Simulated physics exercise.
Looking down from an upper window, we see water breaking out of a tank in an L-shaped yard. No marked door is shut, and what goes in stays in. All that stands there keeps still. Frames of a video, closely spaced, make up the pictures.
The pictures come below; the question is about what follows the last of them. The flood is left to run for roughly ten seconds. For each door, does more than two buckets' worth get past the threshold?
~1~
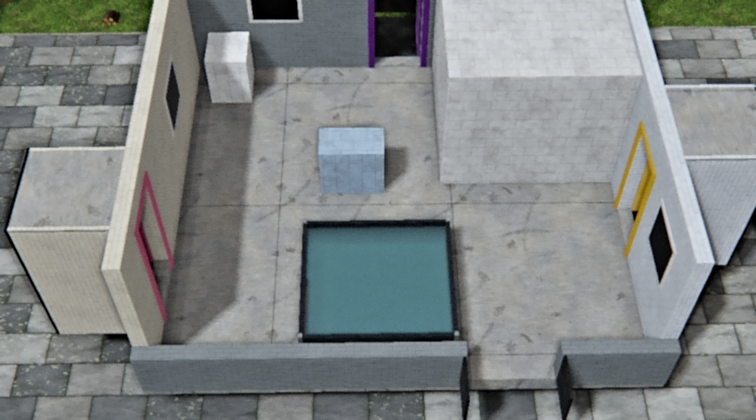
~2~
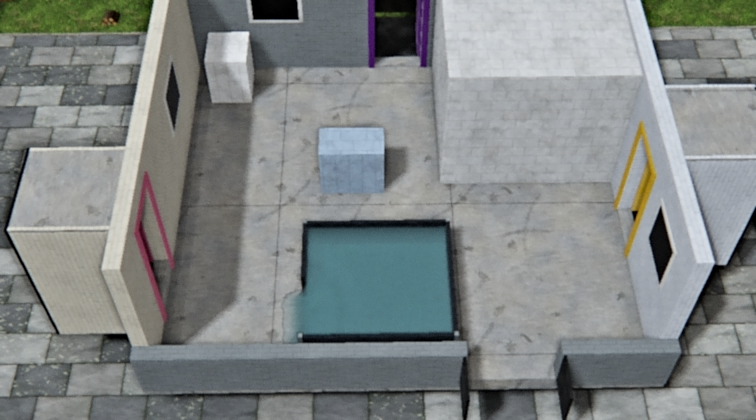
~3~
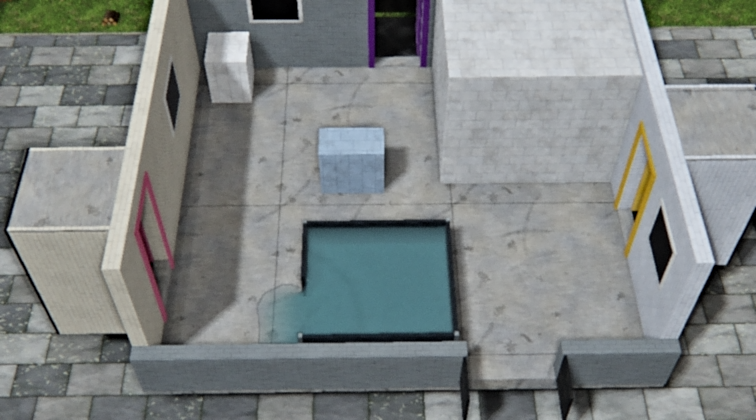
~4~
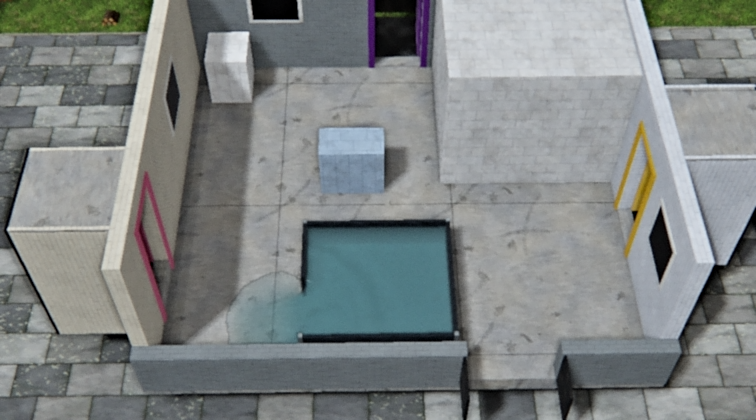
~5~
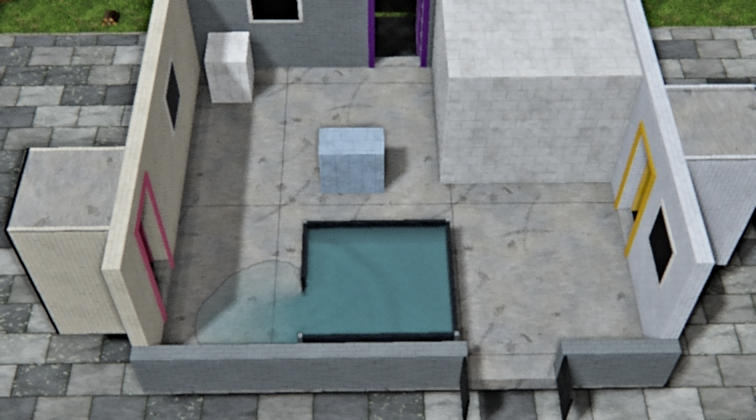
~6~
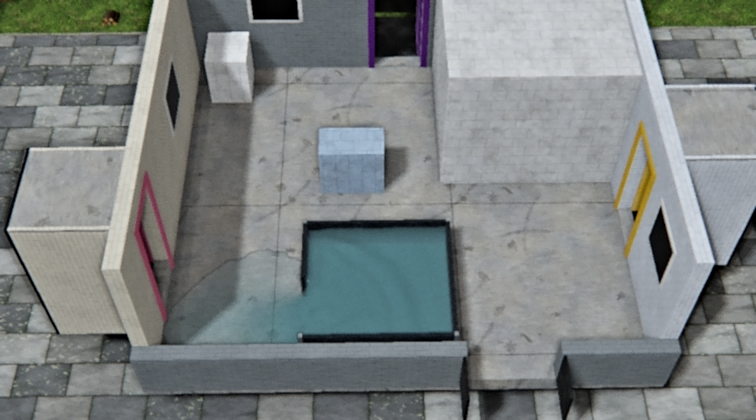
Door by door: The purple door - yes; the pink door - no; the yellow door - no.
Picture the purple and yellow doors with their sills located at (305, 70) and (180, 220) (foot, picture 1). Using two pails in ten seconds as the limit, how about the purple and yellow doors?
Briefly, the purple door comes in over while the yellow door comes in over.
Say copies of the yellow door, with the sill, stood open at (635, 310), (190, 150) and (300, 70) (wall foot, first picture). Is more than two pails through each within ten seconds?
Result per door - within the limit; within the limit; past the limit.
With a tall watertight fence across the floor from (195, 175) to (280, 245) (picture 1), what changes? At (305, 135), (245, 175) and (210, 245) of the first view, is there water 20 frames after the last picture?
Untouched, untouched, soaked.
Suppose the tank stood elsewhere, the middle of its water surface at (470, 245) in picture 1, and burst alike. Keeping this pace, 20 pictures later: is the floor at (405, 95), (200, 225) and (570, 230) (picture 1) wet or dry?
Bone-dry, soaked, bone-dry.
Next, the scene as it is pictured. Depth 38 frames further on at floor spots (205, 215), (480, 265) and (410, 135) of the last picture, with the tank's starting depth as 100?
In order: Roughly 16, 0 and 2 in a hundred.
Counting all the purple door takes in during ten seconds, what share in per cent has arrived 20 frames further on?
Share by then: About 0 in a hundred.
A moment on, water covers 15 % of the floor; the purple door not reached, the pink door wet at the sill, nothing in, the yellow door not reached.
Next, water covers 15 % of the floor; the purple door not reached, the pink door wet at the sill, nothing in, the yellow door not reached.
Then, water covers 35 % of the floor; the purple door not reached, the pink door wet at the sill, nothing in, the yellow door not reached.
Later, water covers 60 % of the floor; the purple door under two buckets in, the pink door wet at the sill, nothing in, the yellow door not reached.
In the end, water covers 75 % of the floor; the purple door far over two buckets in, the pink door wet at the sill, nothing in, the yellow door not reached.
